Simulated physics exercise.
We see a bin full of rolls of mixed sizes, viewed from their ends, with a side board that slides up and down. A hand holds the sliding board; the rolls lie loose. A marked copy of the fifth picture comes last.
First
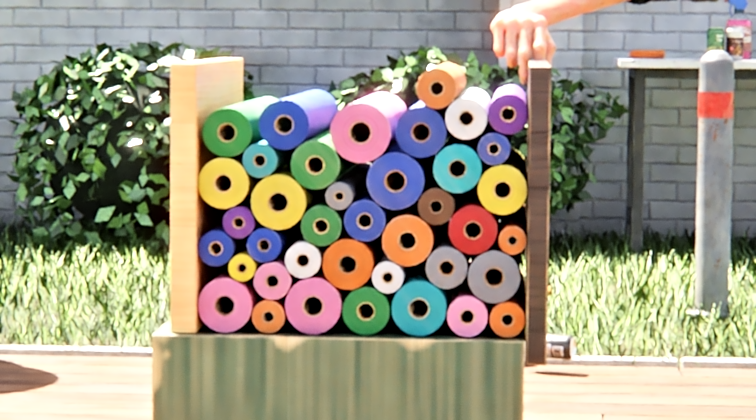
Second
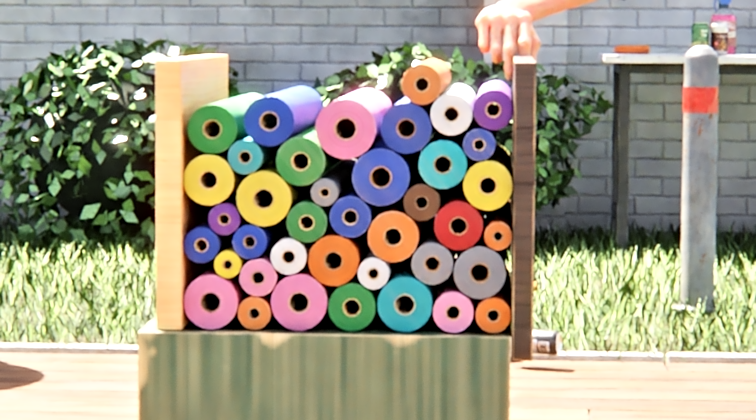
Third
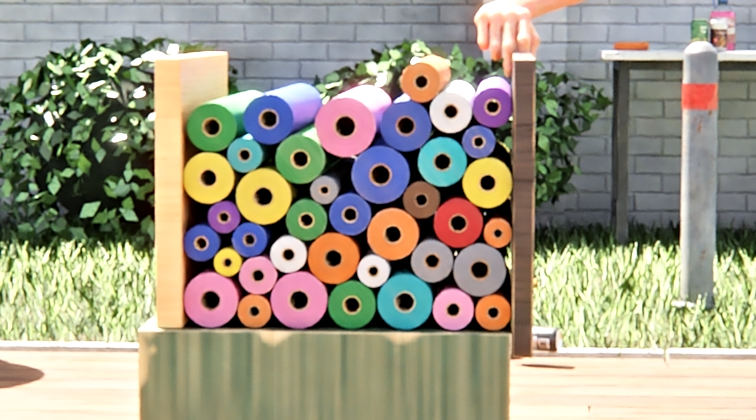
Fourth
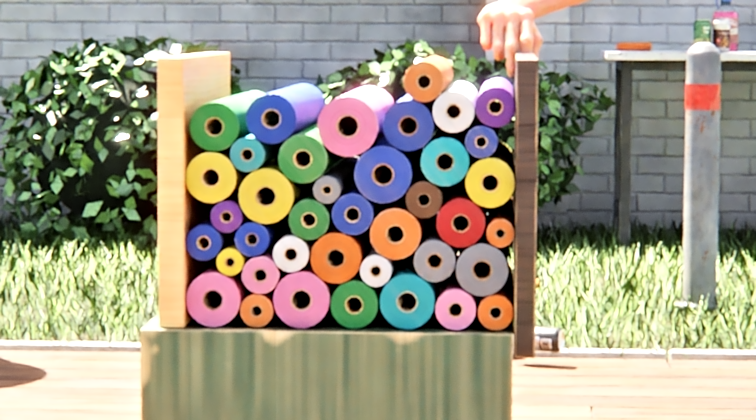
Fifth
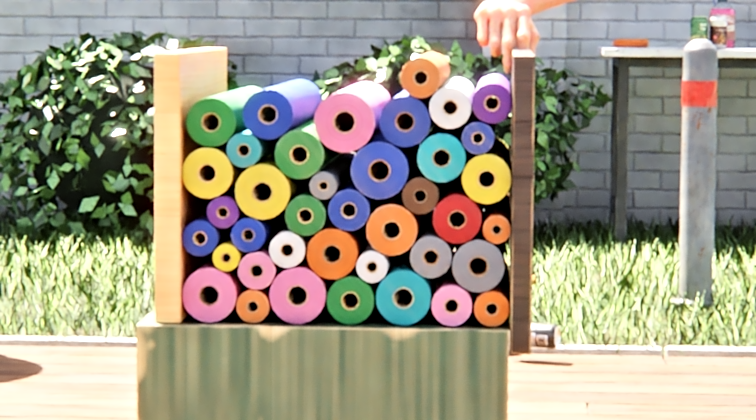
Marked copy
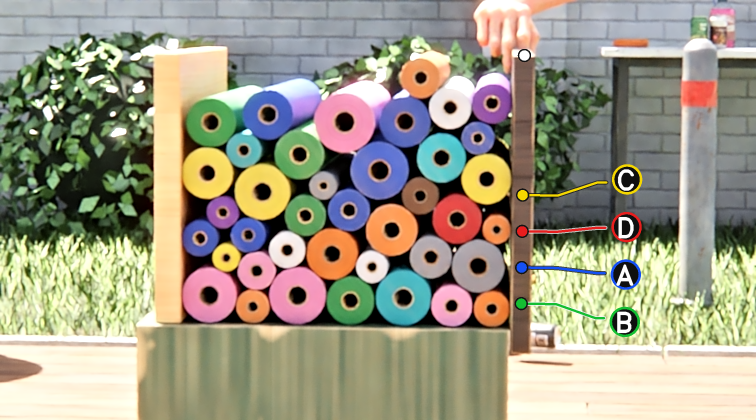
Nothing in the bin visibly shifts as a hand at the upper right rests on top of the dark right-hand side board, seen from straight in front in a sunny yard. Pink, blue, yellow, green, orange, teal and grey rolls sit end-on between it and a pale left board, above a greenish base, with bushes, grass and a white brick wall behind. The camera drifts slightly right at first, then only wavers a little.
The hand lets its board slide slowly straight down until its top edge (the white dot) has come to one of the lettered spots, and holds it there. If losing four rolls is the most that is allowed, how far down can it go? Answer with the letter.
It can be let down to C.
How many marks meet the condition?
The number is one.
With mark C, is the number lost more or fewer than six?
At C, fewer than six.
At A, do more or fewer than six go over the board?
At A, more than six.
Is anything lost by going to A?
Yes.
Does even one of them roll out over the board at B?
Yes, at B.
On the copy, A at (521, 268); B at (521, 304); C at (522, 196); D at (522, 231); the white dot at (524, 55).
On C. First, top of the board (513, 134).
Then, top of the board (512, 195).
Finally, top of the board (512, 195), four out over the board.
By contrast, A more than four out over the board; B more than four out over the board; D more than four out over the board.
